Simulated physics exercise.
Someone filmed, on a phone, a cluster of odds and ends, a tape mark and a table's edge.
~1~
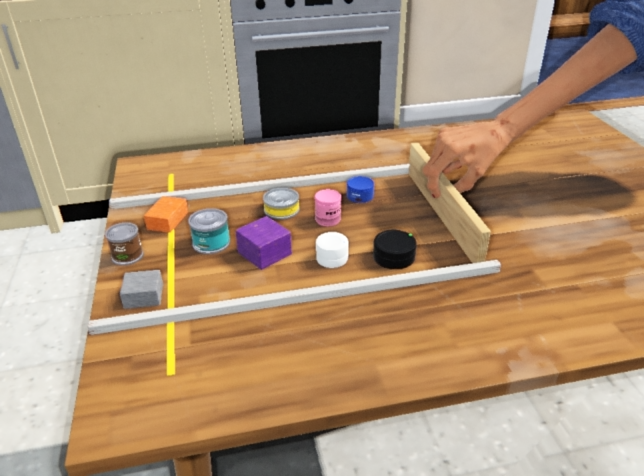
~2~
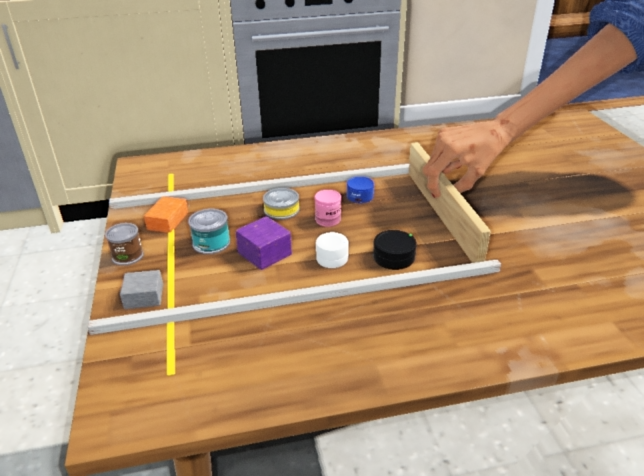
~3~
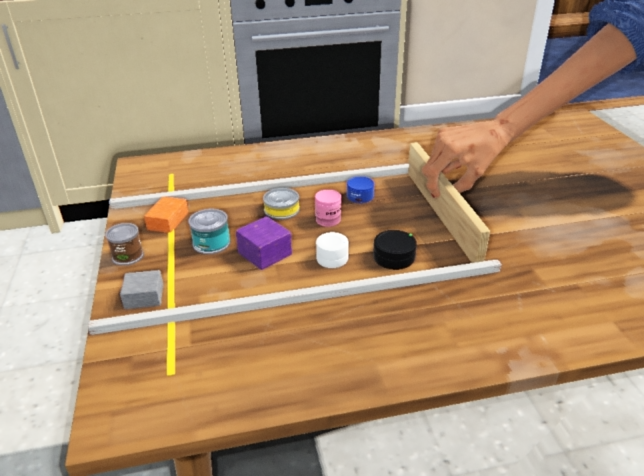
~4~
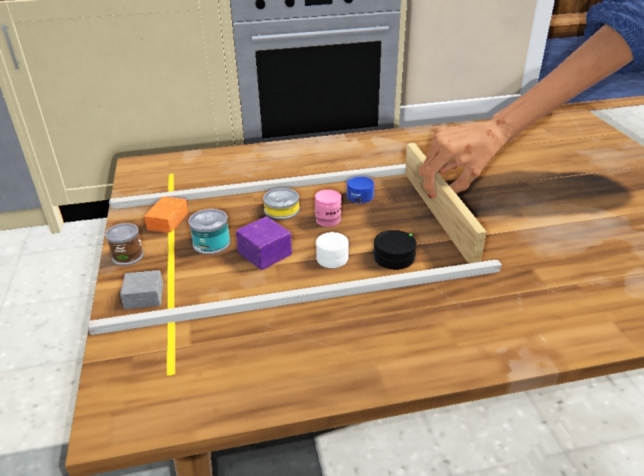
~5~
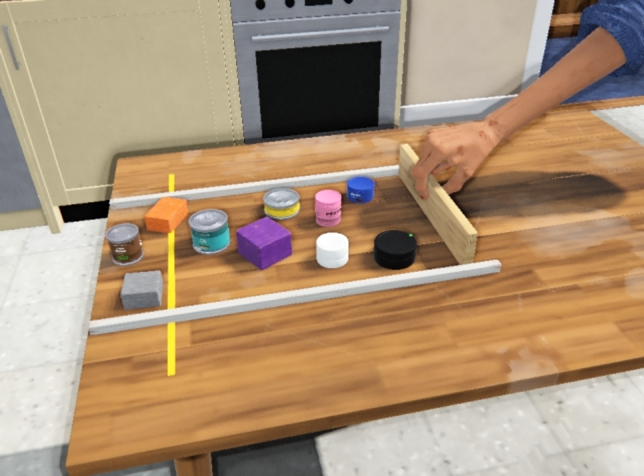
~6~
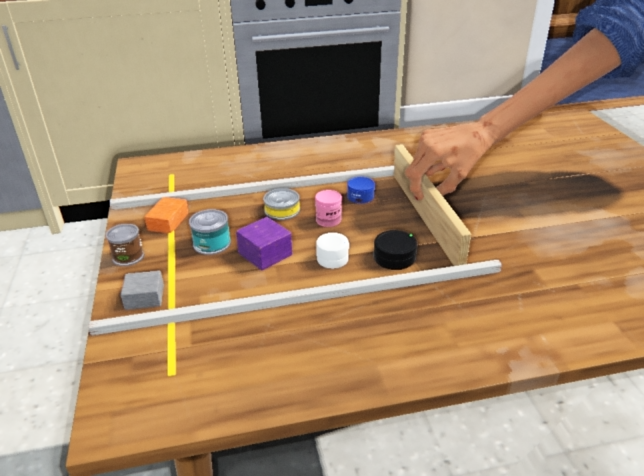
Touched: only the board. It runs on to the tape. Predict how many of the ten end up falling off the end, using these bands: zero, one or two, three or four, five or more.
A drop or two.
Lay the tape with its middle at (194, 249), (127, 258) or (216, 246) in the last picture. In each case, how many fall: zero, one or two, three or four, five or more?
Not one; at least five; none.
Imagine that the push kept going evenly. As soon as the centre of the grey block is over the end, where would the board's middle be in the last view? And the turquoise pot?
When the grey block crosses, the middle is near (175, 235); when the turquoise pot crosses, near (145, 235).
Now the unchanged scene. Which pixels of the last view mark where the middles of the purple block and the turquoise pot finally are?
In the last picture the purple block sits at (142, 259) while the turquoise pot sits at (124, 241).
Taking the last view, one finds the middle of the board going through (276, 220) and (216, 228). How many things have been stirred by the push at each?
I make it 6 at the first spot and 9 at the other.
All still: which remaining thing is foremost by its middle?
The answer is the grey block.
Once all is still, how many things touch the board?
Looks like 4 of them, all told.
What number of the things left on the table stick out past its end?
The total would be 2.
Early on, none off yet; brown pot at rest near (125, 245); grey block at rest near (143, 290); orange block at rest near (167, 215).
Finally, the number that fall off is one or two; lost, brown pot.
